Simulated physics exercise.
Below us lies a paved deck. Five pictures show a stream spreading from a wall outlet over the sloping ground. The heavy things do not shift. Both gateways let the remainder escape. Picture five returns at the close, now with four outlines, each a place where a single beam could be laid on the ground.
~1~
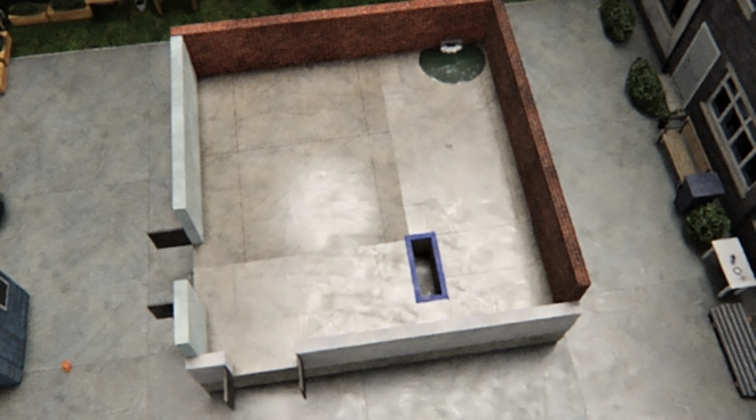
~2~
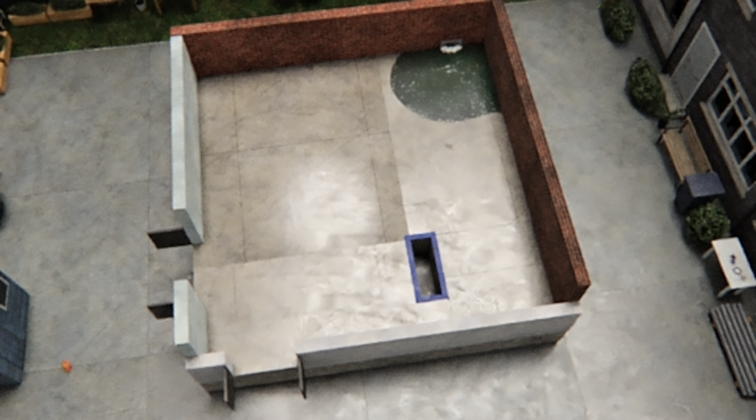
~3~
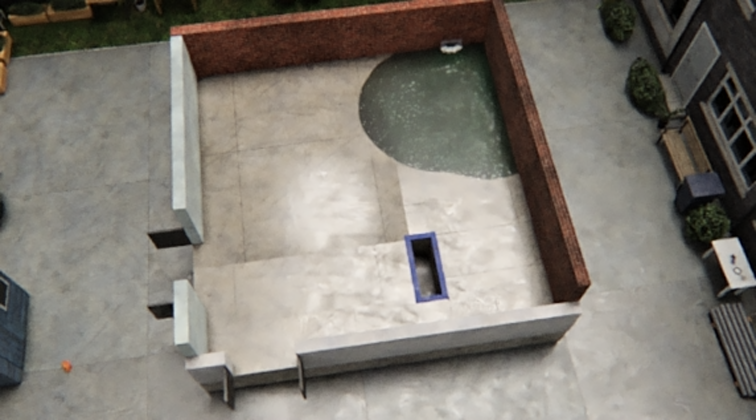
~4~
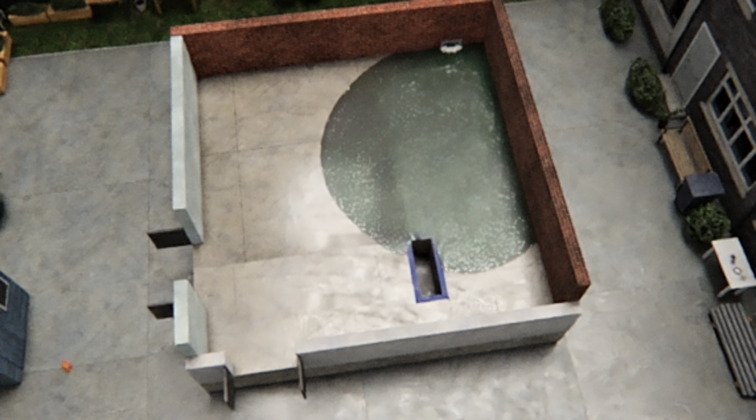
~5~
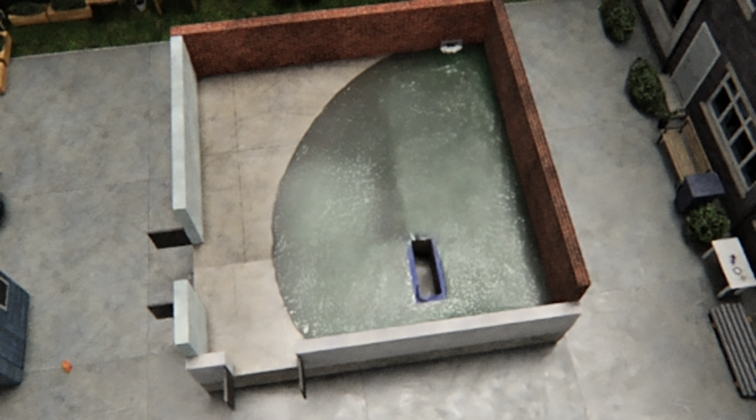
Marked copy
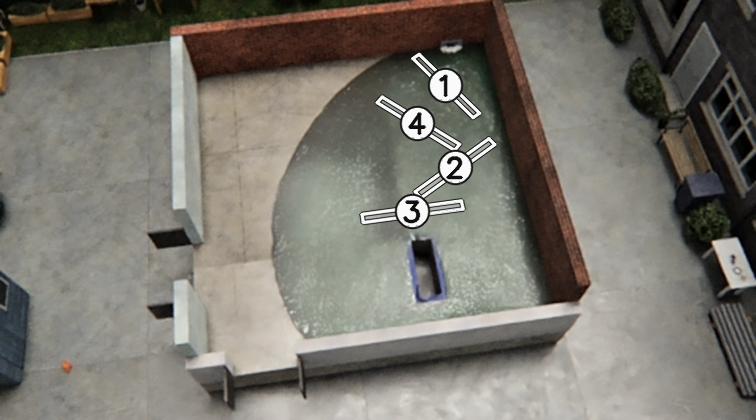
Greenish water spreading from the top right corner across a paved, walled deck, surrounding a blue-edged drain and covering most of the floor.
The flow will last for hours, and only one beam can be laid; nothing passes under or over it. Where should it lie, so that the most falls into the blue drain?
Choose 1.
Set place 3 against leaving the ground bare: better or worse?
Worse.
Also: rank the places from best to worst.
The order is 1, 4, 2, 3.
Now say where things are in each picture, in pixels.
Outfall at (451, 43); blue drain at (426, 267); open gate at (266, 359); open gate at (205, 276); 3 % of the ground under water, visible out to (453, 80); blue drain still dry, in the first frame.
In the second frame, 9 % of the ground under water, visible out to (419, 112); blue drain still dry.
In the third frame, 20 % of the ground under water, visible out to (502, 172); blue drain still dry.
In the fourth frame, 40 % of the ground under water, visible out to (483, 267); blue drain taking water.
In the fifth frame, 63 % of the ground under water, visible out to (294, 313); blue drain taking water.
In white, 1 from (416, 56) to (476, 115); 2 from (418, 194) to (491, 141); 3 from (362, 218) to (462, 204); 4 from (379, 99) to (457, 147).
With 1, about 34 % of the stream goes into the blue drain, about 66 % out by the gates.
With 2, about 12 % of the stream goes into the blue drain, about 87 % out by the gates.
With 3, about 7 % of the stream goes into the blue drain, about 92 % out by the gates.
With 4, about 25 % of the stream goes into the blue drain, about 75 % out by the gates.
